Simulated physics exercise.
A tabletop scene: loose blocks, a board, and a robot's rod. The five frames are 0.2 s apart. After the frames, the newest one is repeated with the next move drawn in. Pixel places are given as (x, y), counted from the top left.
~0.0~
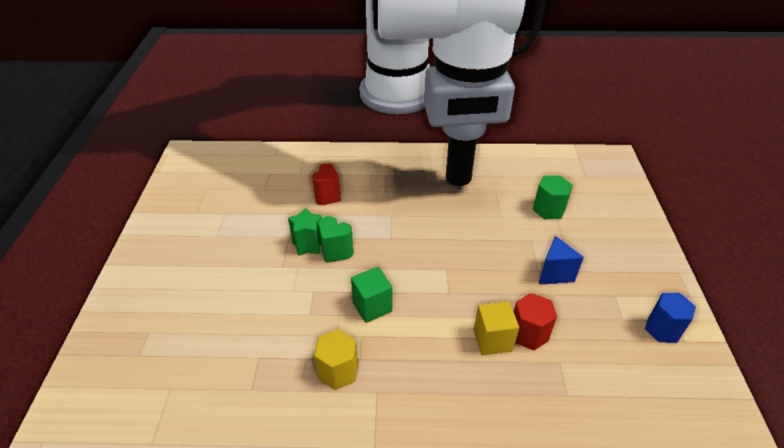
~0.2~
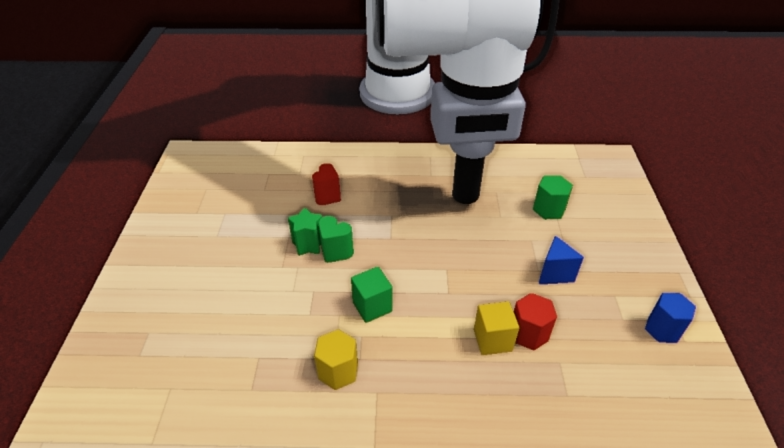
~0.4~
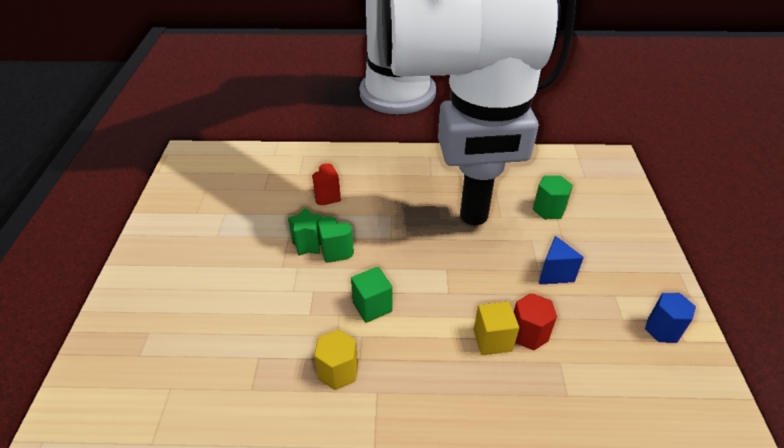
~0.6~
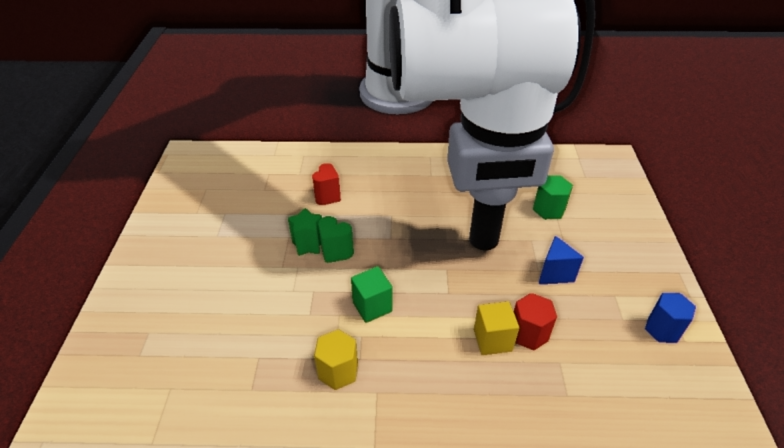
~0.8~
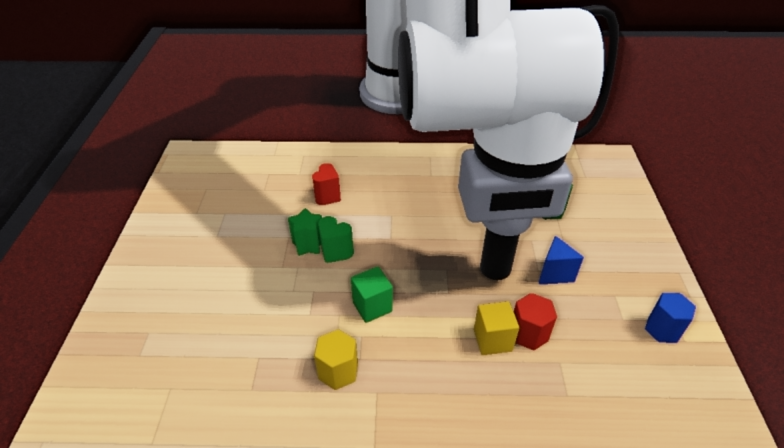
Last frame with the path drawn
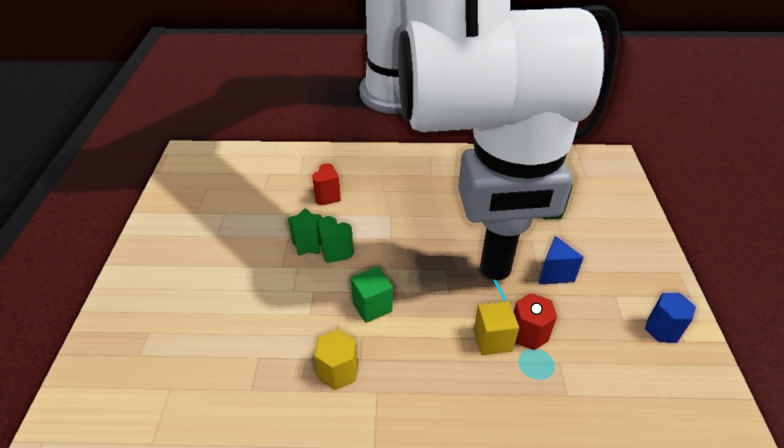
On a wooden tabletop scattered with green, red, blue and yellow blocks, a robot arm moved its black rod steadily nearer and slightly right, into the space left of the blue triangle, without touching any blocks.
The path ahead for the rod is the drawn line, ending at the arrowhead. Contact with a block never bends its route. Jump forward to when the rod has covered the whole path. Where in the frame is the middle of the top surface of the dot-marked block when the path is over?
Around pixel (578, 365).
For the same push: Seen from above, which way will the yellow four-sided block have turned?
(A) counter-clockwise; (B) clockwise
The answer is B.
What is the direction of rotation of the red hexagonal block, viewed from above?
Spins counterclockwise.
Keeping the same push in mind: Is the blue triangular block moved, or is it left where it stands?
It barely shifts, if at all.
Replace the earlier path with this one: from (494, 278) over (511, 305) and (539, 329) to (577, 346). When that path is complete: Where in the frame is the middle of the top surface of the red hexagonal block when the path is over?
Somewhere near (564, 346).
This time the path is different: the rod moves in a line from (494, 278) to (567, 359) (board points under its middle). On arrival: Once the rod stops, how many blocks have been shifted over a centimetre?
The way I see it, the answer is one.
The line goes from (494, 278) directly to (537, 364); the dot is on the red hexagonal block.
What follows on the original path. One third of the way, rod (510, 296); nothing pushed yet.
Two thirds of the way, rod (524, 325); yellow four-sided block (495, 325), turned 25° clockwise; red hexagonal block (556, 336).
At the end, rod (540, 355); yellow four-sided block (495, 326), turned 25° clockwise; red hexagonal block (578, 365), turned 20° anticlockwise; blue triangular block unmoved.
